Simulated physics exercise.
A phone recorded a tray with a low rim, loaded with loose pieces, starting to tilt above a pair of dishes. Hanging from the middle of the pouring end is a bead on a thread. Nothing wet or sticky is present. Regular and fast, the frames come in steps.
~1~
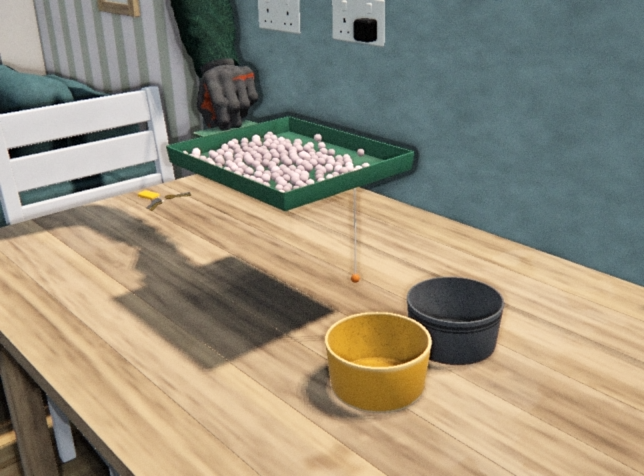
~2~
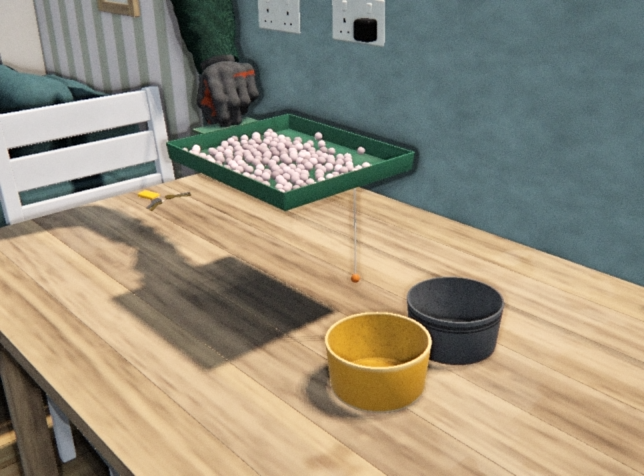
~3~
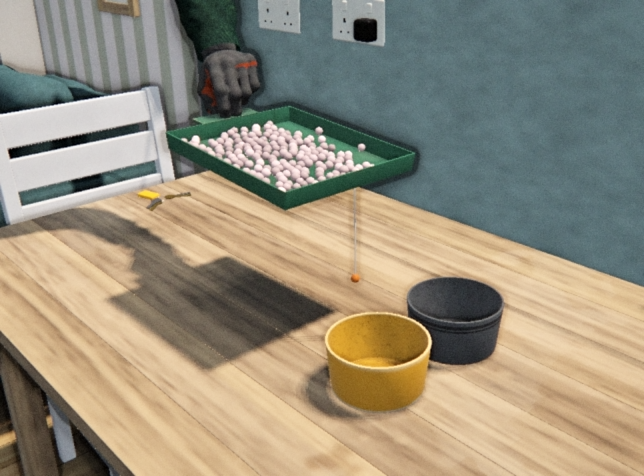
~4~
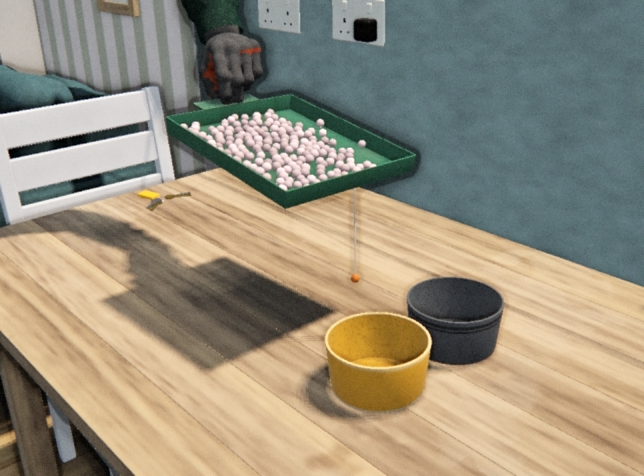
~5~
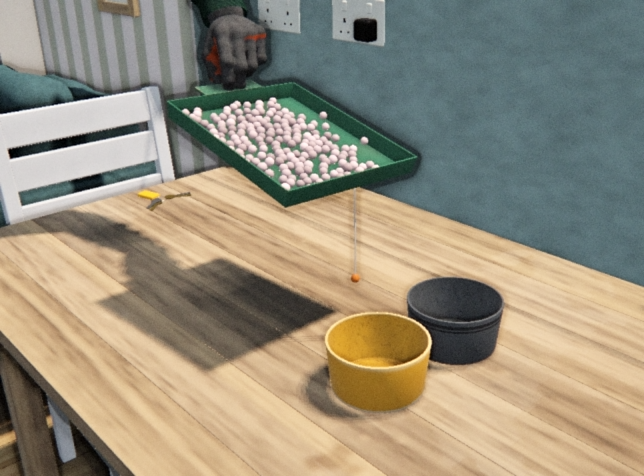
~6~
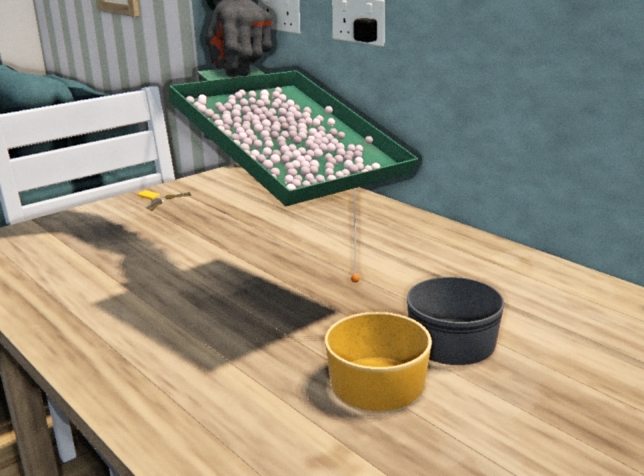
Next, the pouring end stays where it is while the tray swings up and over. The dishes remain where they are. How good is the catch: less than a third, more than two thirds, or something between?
Once it's all tipped, the dishes get a third or more but no more than two thirds of it.
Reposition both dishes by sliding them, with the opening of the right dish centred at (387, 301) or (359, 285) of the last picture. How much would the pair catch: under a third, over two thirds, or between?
For the first try it's between a third and two thirds, and for the second it's below one third.
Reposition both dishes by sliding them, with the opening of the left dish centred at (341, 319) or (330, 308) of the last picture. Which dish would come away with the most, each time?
First try: The dish on the right-hand side; second try: The dish on the right-hand side.
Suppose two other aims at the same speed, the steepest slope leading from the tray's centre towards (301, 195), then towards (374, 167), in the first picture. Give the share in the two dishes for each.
I'd say some 10 in a hundred at first, then 0 in a hundred.
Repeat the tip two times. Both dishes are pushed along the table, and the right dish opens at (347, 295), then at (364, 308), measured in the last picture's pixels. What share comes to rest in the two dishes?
Trial 1 around 0 percent, trial 2 around 20 percent.
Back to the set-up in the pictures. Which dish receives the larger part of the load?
That one is the one on the right.
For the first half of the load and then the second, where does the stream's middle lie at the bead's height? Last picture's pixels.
Around (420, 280), followed by around (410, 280).
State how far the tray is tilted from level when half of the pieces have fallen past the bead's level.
The angle is around 110°.
Soon, tray tipped steeply; nearly all on the tray; a stray few in the right dish; a stray few in the air.
A while on, tray tipped past a quarter turn; about half on the tray; a stray few in the left dish; a stray few in the right dish; a small part outside both; about a third in the air.
Towards the end, tray tipped past a quarter turn; a small part in the left dish; about a third in the right dish; about half outside both.
Finally, tray tipped past a quarter turn; a small part in the left dish; about a third in the right dish; about half outside both.
